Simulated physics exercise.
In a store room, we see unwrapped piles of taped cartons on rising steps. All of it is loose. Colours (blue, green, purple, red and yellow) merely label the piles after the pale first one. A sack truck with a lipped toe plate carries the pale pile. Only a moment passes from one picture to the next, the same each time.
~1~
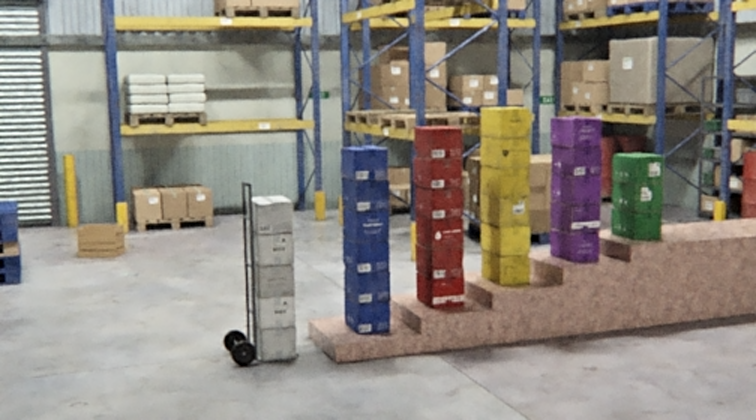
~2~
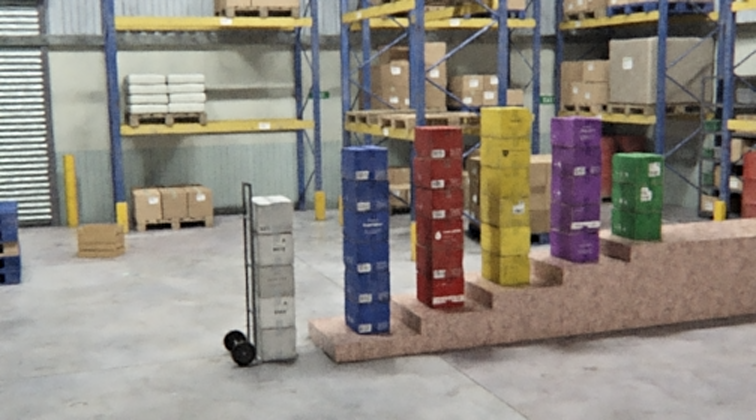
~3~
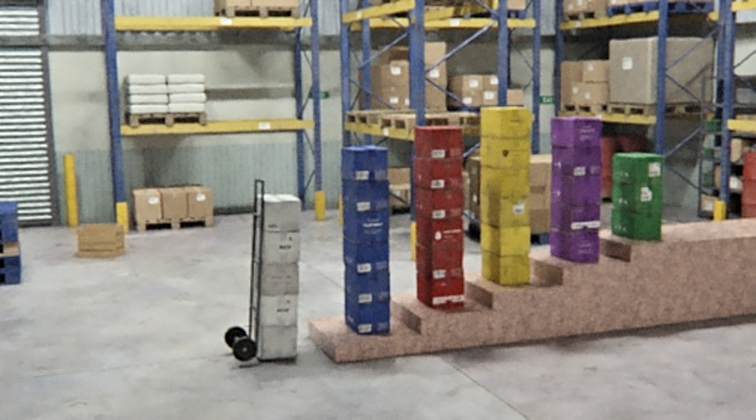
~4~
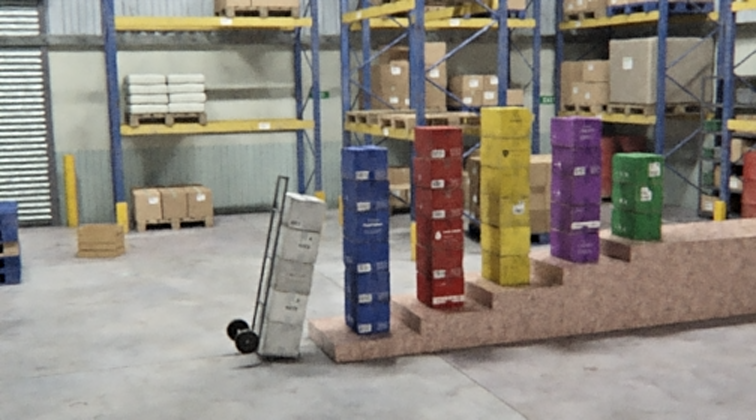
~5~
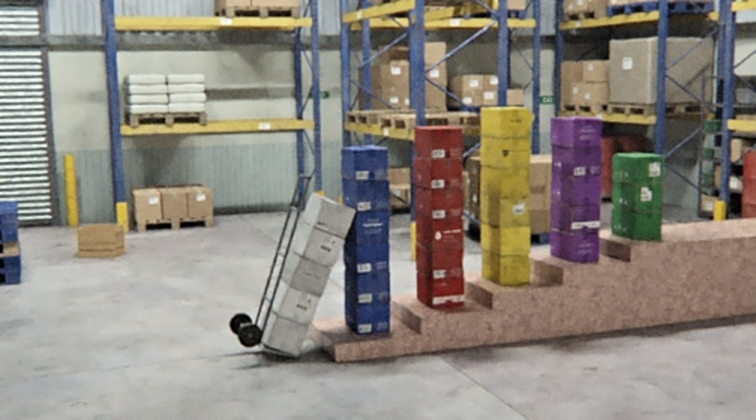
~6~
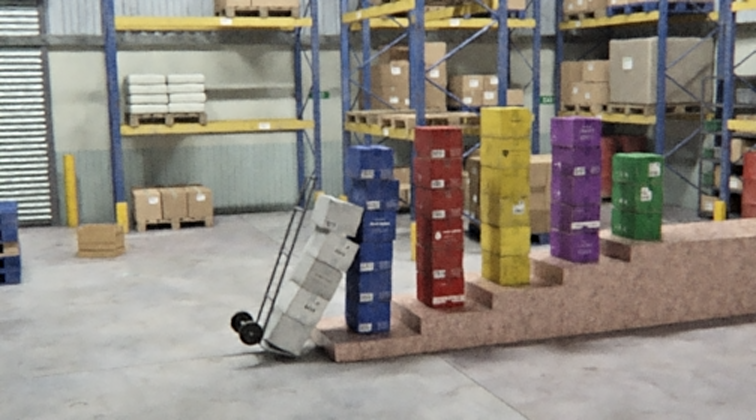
Pale stack of cartons on a sack truck tilting right, leaning against the blue stack and nudging its upper cartons slightly.
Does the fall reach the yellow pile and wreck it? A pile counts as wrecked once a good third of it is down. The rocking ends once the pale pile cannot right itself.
That pile loses a good part of its height.
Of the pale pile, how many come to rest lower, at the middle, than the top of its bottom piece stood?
1 pale pieces.
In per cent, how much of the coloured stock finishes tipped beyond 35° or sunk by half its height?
It is close to 90 per cent.
Soon after the last picture, 5 of the pale pile down; none of the 6 yellow cartons down (0 of 26 in all colours); top yellow carton unmoved; top blue carton leaning a little.
A little later, 5 of the pale pile down; none of the 6 yellow cartons down (6 of 26 in all colours); top yellow carton leaning a little; top blue carton leaning well over, about its own height lower.
Later still, 5 of the pale pile down; 6 of the 6 yellow cartons down (26 of 26 in all colours); top yellow carton on its side; top red carton leaning steeply, some two heights lower.
At rest, 5 of the pale pile down; 6 of the 6 yellow cartons down (23 of 26 in all colours); top yellow carton upside down; top green carton on its side. As the last picture would show them, middles, top yellow carton near (566, 183), top green carton near (722, 214).
